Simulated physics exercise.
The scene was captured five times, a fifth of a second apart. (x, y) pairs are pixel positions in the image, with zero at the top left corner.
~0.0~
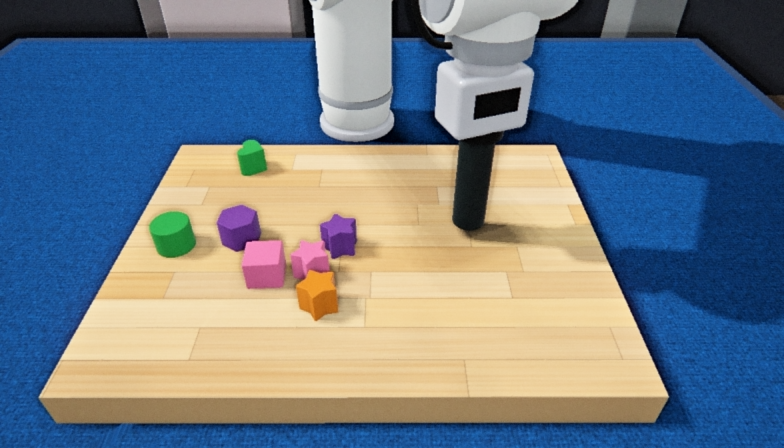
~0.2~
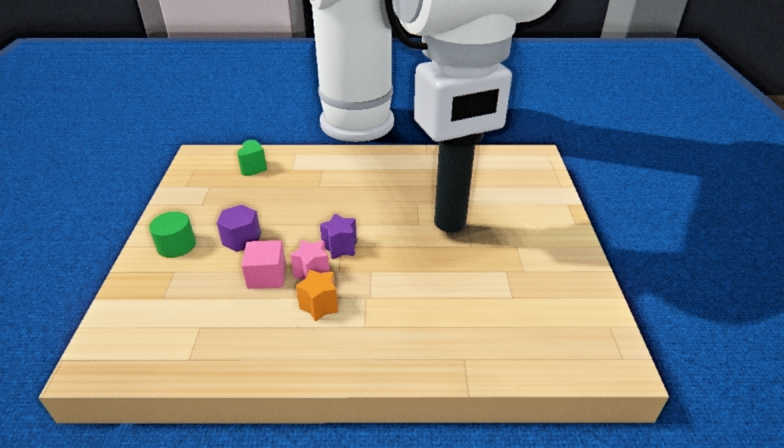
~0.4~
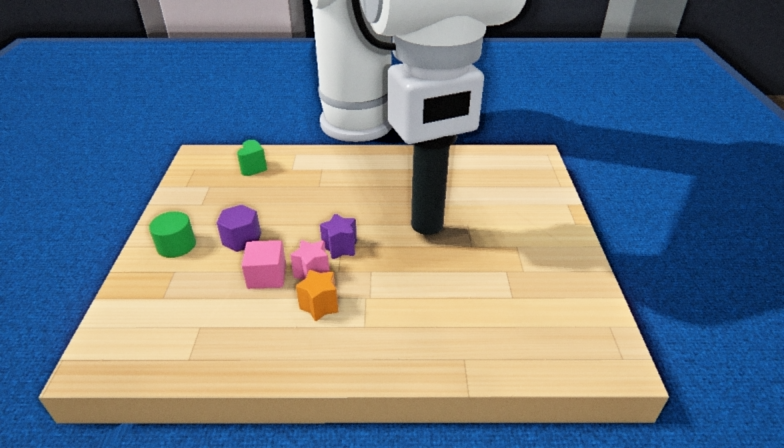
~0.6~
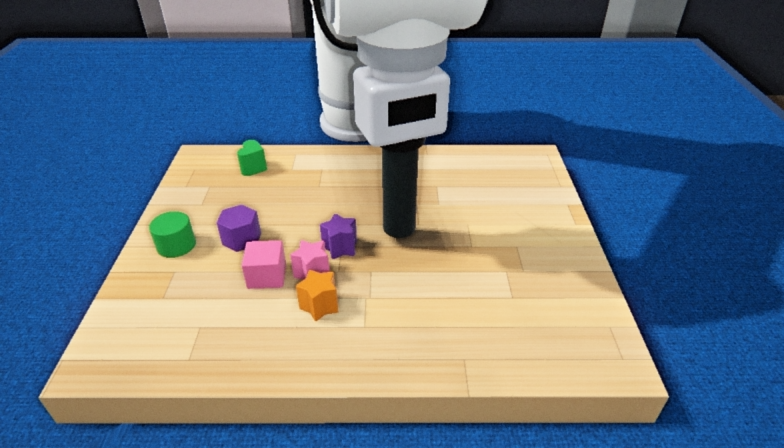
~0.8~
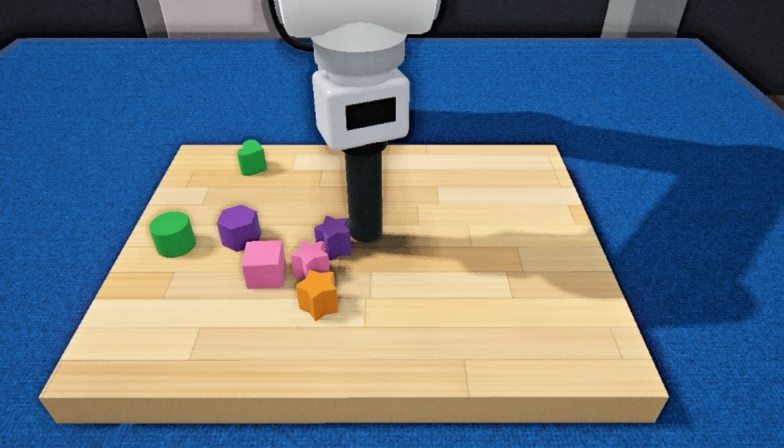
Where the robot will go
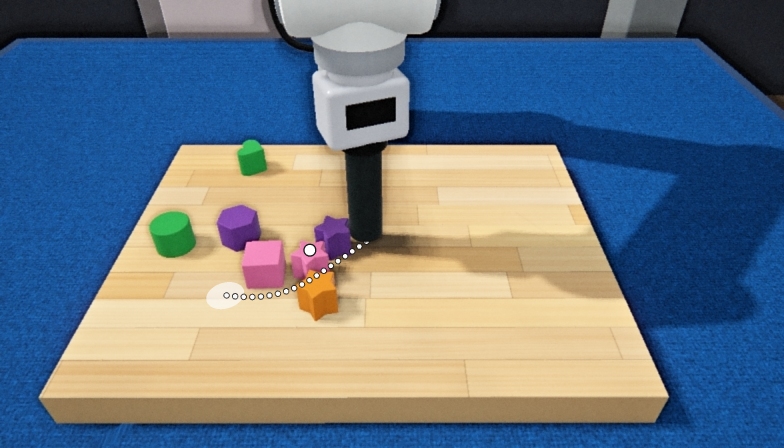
A light wooden board lies on a blue textured surface, seen from the front and slightly above by a still camera. Green, purple and pink blocks and an orange star sit mostly left of centre, while a white robot arm holds a black stick upright to their right. The arm carries the stick steadily left across the board until it nudges the purple star slightly left; the other blocks stay put.
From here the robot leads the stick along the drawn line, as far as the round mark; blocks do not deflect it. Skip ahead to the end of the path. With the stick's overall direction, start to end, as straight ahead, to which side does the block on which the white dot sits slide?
To the path's left.
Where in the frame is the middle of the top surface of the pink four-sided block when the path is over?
Close to (221, 247).
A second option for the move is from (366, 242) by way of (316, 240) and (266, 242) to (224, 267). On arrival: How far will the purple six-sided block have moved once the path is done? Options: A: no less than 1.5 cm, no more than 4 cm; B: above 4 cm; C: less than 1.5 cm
Choice A: No less than 1.5 cm, no more than 4 cm.
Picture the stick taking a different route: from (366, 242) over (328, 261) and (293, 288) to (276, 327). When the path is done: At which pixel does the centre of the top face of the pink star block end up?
I'd say the pink star block ends with its top centre at (236, 315).
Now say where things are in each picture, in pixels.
Lower end of the stick at (468, 221), tops of blocks, pink four-sided block at (262, 252), pink star block at (310, 250), orange star block at (317, 282), purple star block at (339, 224), in the first frame.
Stick at (450, 223), blocks as before, in the second frame.
Stick at (427, 225), blocks as before, in the third frame.
Stick at (399, 228), blocks as before, in the fourth frame.
Stick at (366, 232), pink four-sided block at (262, 252), pink star block at (310, 250), orange star block at (317, 282), purple star block at (333, 225), in the fifth frame.
The drawn path runs from (366, 242) over (328, 268) and (282, 293) to (225, 295); the dot is on the pink star block.
The first path, step by step. One third of the way, stick at (327, 258); pink star block at (299, 258), turned 20° anticlockwise; purple star block at (304, 231), turned 45° clockwise.
Two thirds of the way, stick at (279, 283); pink four-sided block at (245, 256), turned 45° clockwise; pink star block at (248, 286), turned 30° anticlockwise; orange star block at (316, 285), turned 20° anticlockwise; purple star block at (301, 232), turned 60° clockwise.
At the end, stick at (223, 285); pink four-sided block at (221, 247), turned 90° clockwise; pink star block at (214, 297), turned 75° anticlockwise; orange star block at (316, 285), turned 20° anticlockwise; purple star block at (301, 232), turned 60° clockwise.
